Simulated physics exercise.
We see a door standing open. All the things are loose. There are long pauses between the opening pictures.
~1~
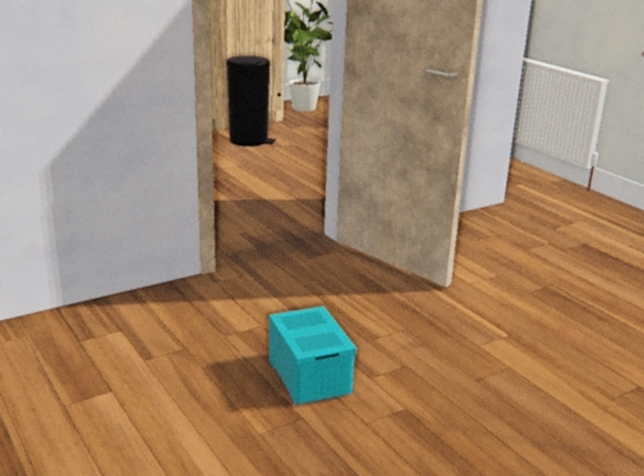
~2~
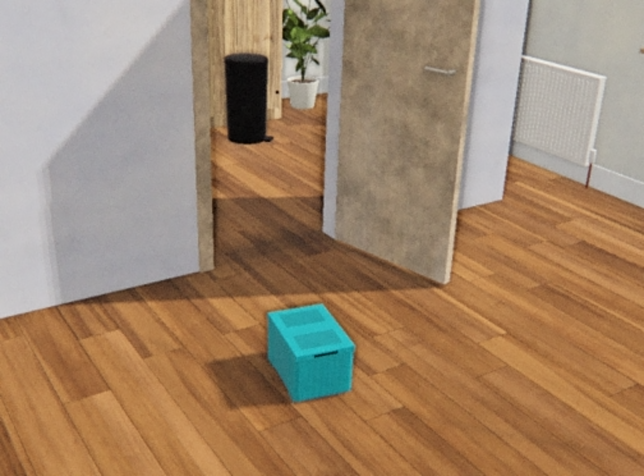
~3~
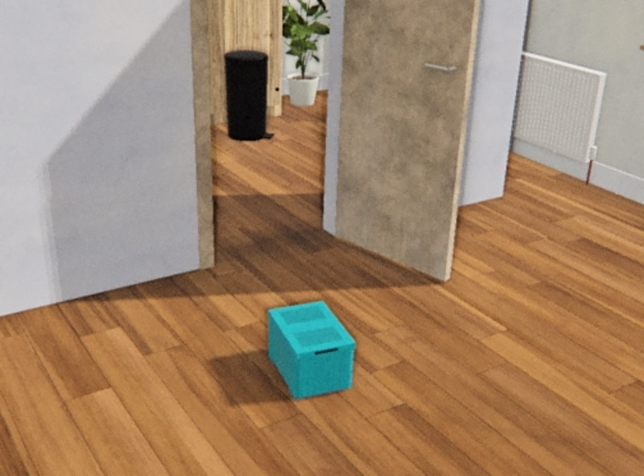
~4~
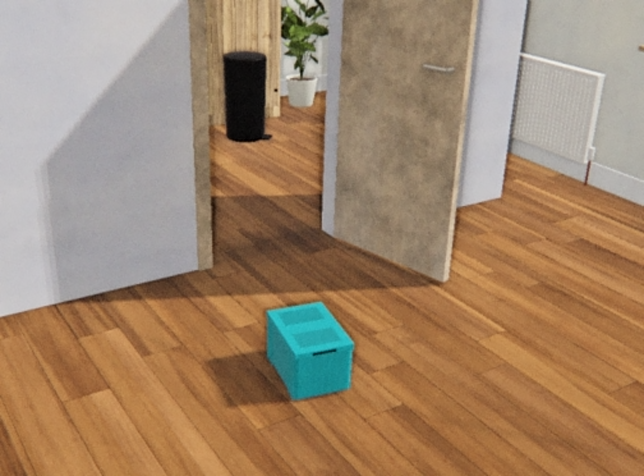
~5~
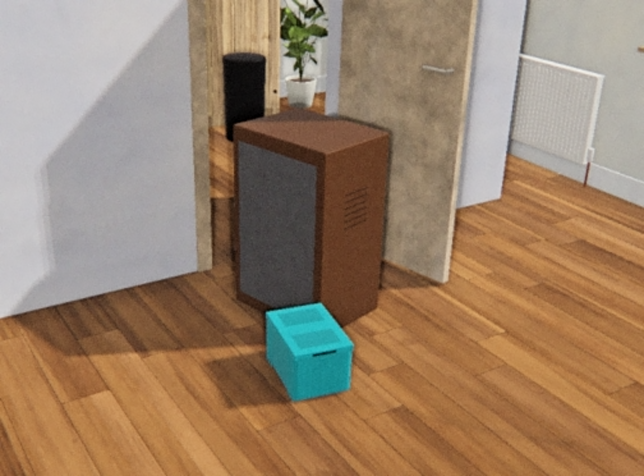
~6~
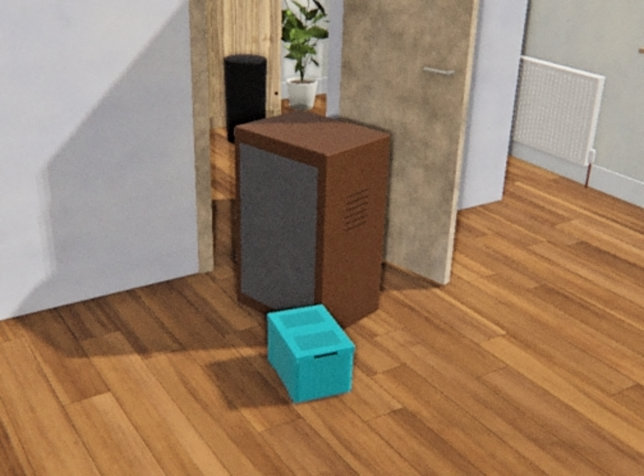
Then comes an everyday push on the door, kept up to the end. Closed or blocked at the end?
In the end the door is blocked.
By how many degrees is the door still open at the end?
About 70°.
Then, 0.50 s on from there, door at 92°.
Then, 0.80 s on from there, door at 73°.
In the end, door at 68°; both unmoved. At the end, from the last picture's camera, brown appliance near (306, 223).
